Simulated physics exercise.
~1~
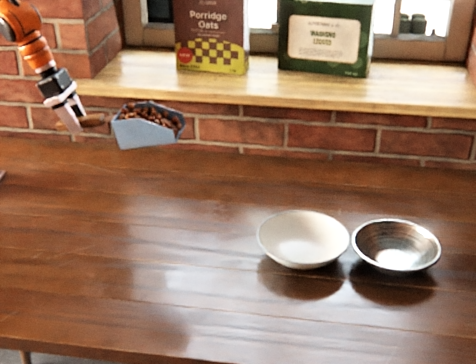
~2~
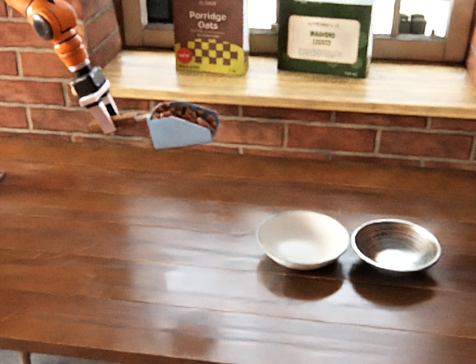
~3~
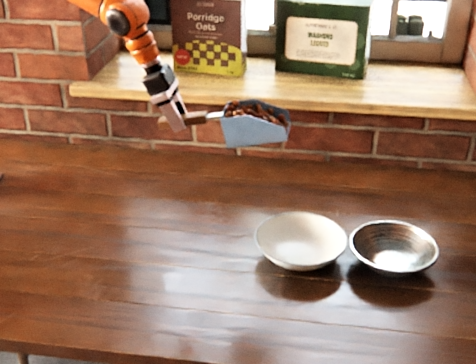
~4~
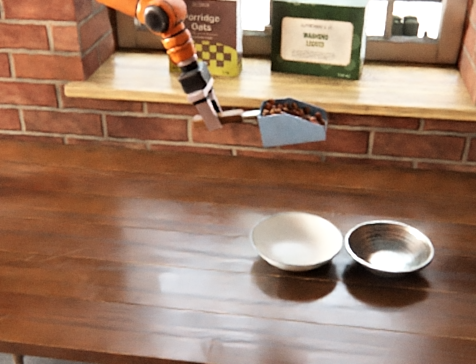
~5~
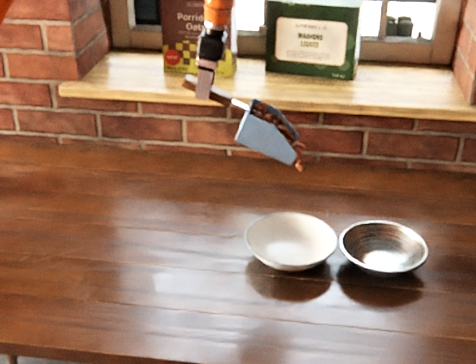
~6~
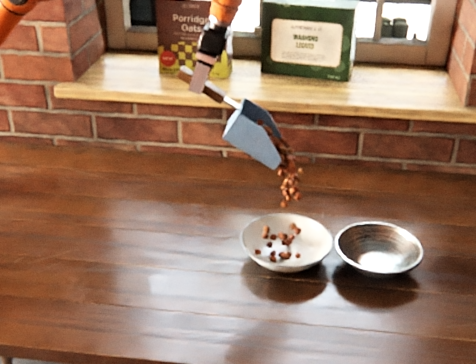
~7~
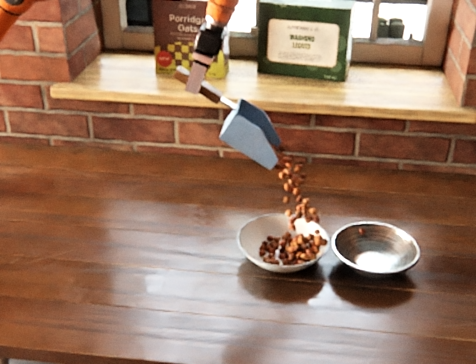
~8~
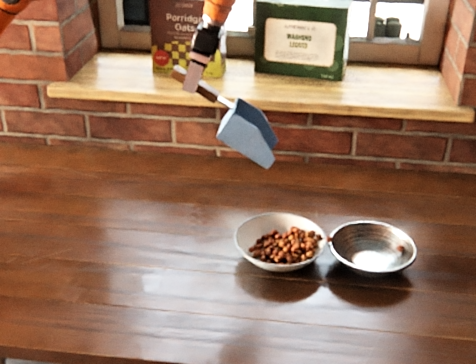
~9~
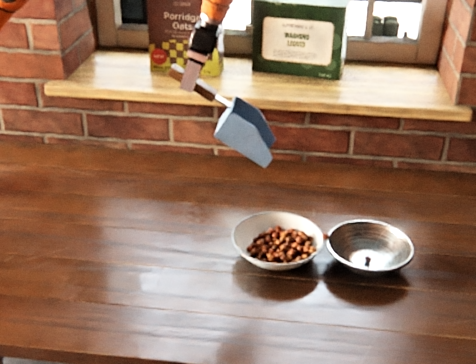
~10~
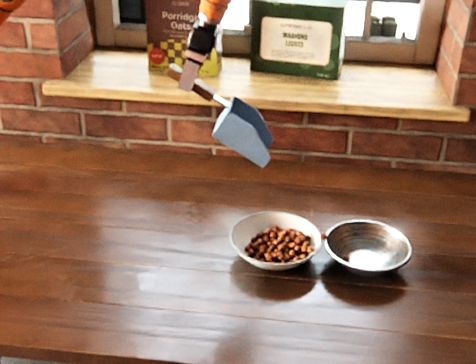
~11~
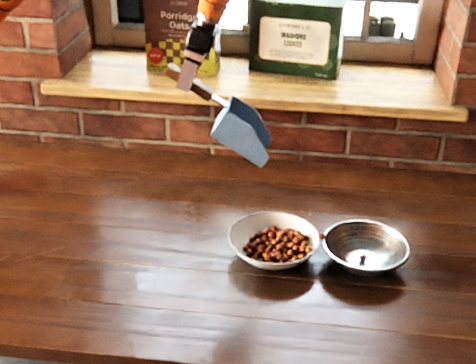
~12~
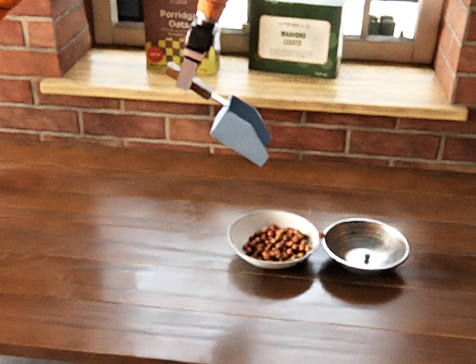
An orange robotic arm carries a blue-grey scoop of hazelnuts rightward above a wooden table, then tips it and pours them into the white bowl beside a metal one. The emptied scoop stays tilted above, with nearly all the nuts heaped in the white bowl.
